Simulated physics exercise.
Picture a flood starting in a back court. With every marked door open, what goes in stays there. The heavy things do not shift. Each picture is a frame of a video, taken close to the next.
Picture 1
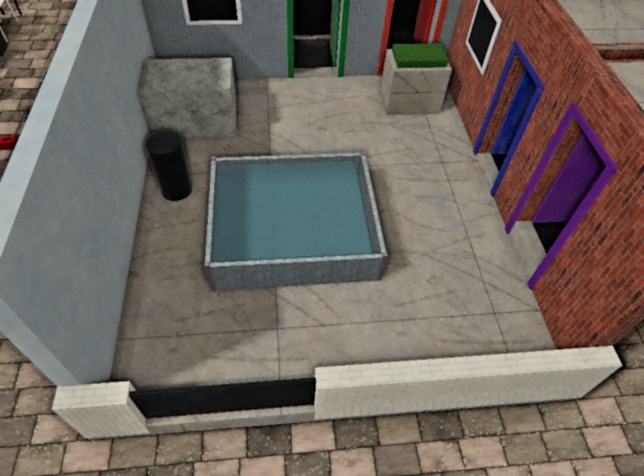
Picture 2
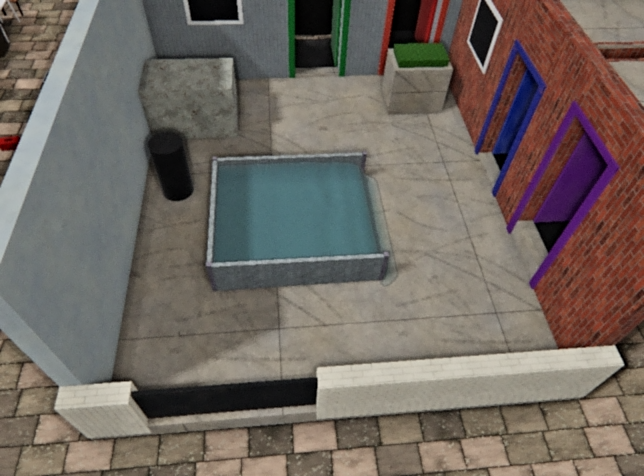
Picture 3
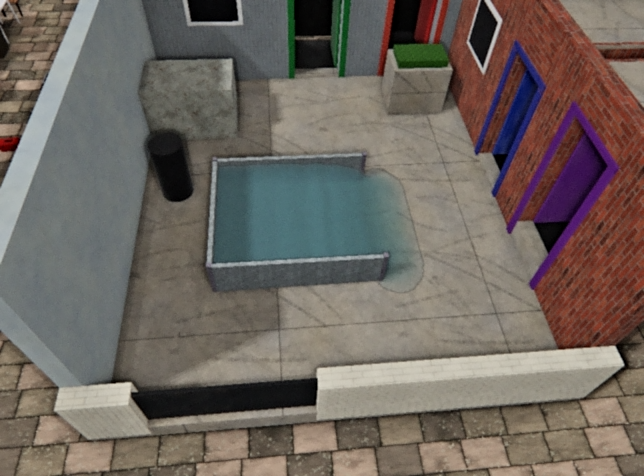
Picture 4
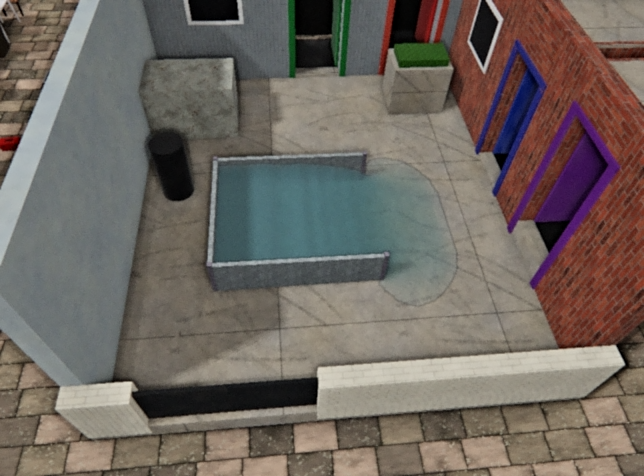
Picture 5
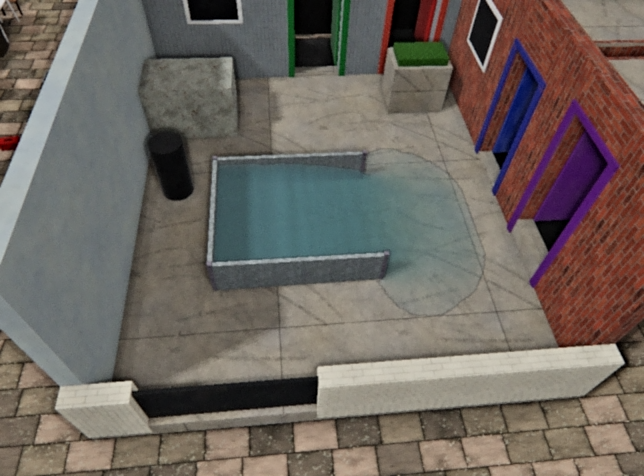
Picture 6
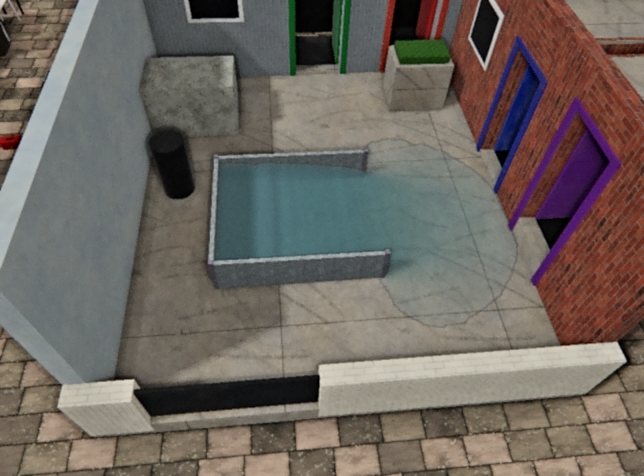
A square, low-walled tank of blue-green water sits in a paved grey court, seen from high above, with a low pale wall along the near side. A black cylinder and a grey block stand to its left, a planter behind, and blue and purple doorways in the red brick wall at right. The tank's right side opens, and water spreads rightward across the paving in a widening, rounded sheet.
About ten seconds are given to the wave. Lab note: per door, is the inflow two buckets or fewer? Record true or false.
Blue door false; green door true; purple door true; red door true.
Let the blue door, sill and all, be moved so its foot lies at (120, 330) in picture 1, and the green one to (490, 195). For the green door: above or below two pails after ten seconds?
Checking it, I find the green door overflows.
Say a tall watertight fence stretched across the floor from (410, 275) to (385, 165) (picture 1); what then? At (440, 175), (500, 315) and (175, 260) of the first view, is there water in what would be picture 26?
Results in order: Bone-dry / swamped / bone-dry.
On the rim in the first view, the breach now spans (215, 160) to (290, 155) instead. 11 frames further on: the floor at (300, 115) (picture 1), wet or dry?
Verdict: Wet.
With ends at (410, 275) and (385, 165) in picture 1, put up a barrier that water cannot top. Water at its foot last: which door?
It turns out to be the blue door.
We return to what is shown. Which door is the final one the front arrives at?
That would be the green one.
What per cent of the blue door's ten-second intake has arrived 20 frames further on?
It comes to around 80 percent of the ten-second total.
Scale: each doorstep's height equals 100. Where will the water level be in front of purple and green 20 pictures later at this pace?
About 50 %, then 0 %.
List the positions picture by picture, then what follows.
The first picture shows the water tank at (293, 208) is whole and still.
In the second picture, the front is at (387, 279), out from the gap at (369, 219).
In the third picture, the front is at (405, 286), out from the gap at (369, 221).
In the fourth picture, water pours out at (369, 220) and has run to (436, 290).
In the fifth picture, water pours out at (369, 220) and has run to (476, 272).
In the sixth picture, the front is at (511, 251), out from the gap at (370, 218).
A moment on, water covers 25 % of the floor; the blue door over two buckets in, the green door not reached, the purple door wet at the sill, nothing in, the red door not reached.
Next, water covers 30 % of the floor; the blue door far over two buckets in, the green door not reached, the purple door wet at the sill, nothing in, the red door not reached.
Then, water covers 45 % of the floor; the blue door far over two buckets in, the green door not reached, the purple door wet at the sill, nothing in, the red door wet at the sill, nothing in.
Later, water covers 90 % of the floor; the blue door far over two buckets in, the green door wet at the sill, nothing in, the purple door wet at the sill, nothing in, the red door wet at the sill, nothing in.
In the end, water covers 95 % of the floor; the blue door far over two buckets in, the green door wet at the sill, nothing in, the purple door wet at the sill, nothing in, the red door wet at the sill, nothing in.
